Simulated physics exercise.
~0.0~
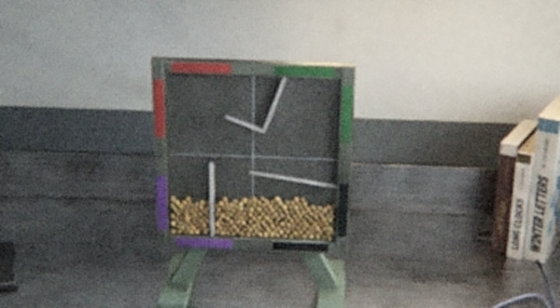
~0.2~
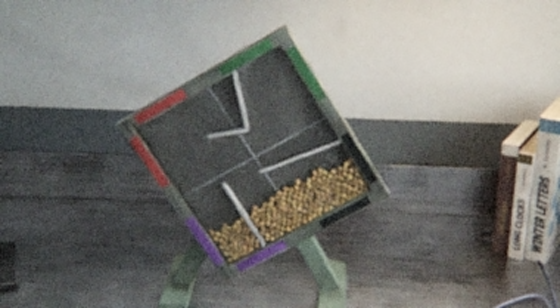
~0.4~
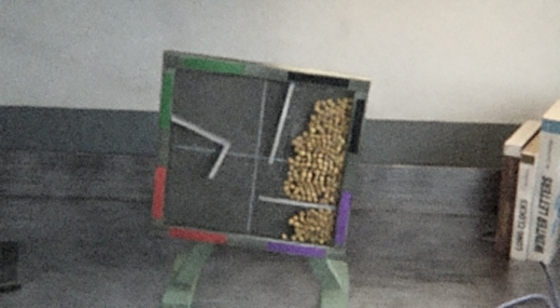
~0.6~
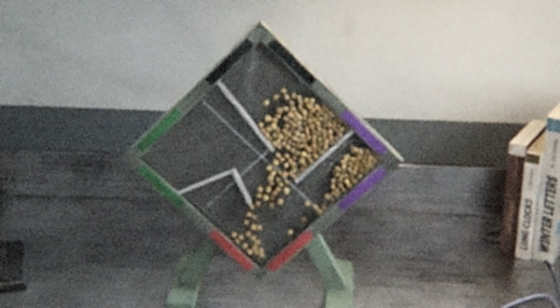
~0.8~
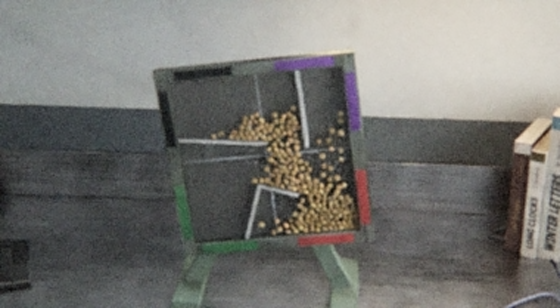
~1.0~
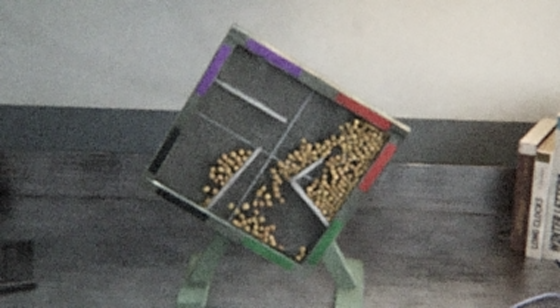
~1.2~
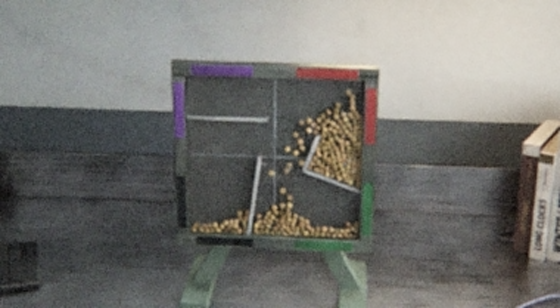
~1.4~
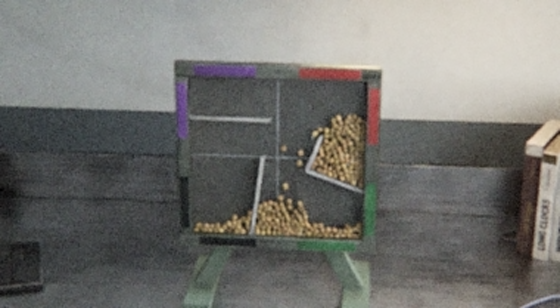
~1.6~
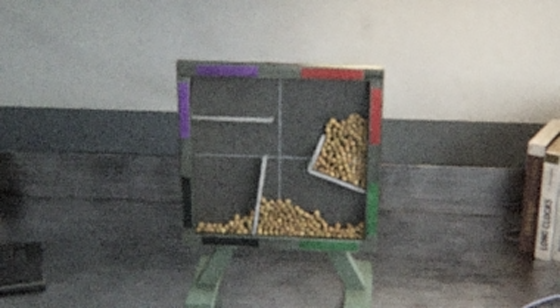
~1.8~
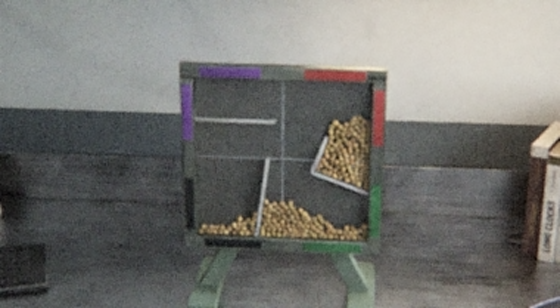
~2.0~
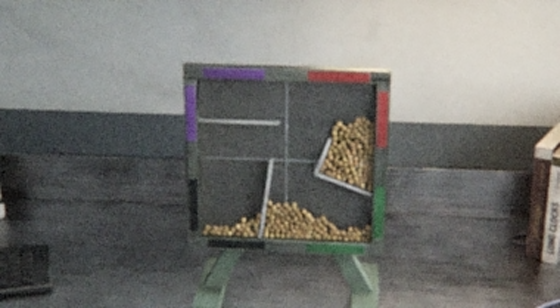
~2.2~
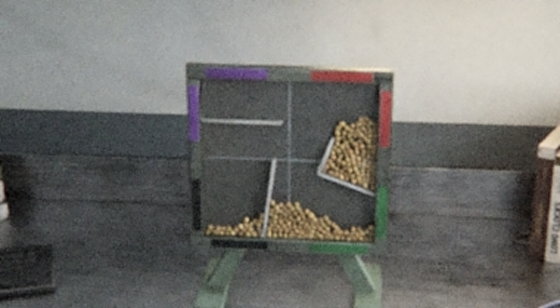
A square, clear-faced box of golden chickpeas stands on green legs on a dark counter, seen from the front against a pale wall, with books at the right. Red and green tape mark its upper quarters, purple and black its lower ones, and the chickpeas lie along the bottom. The box turns counterclockwise, and they heap against the right side, then spill down past the pale inner strips. It stops after three quarter turns as the view drifts slightly left. The last few chickpeas settle, leaving piles in the red, green and black quarters and purple empty.
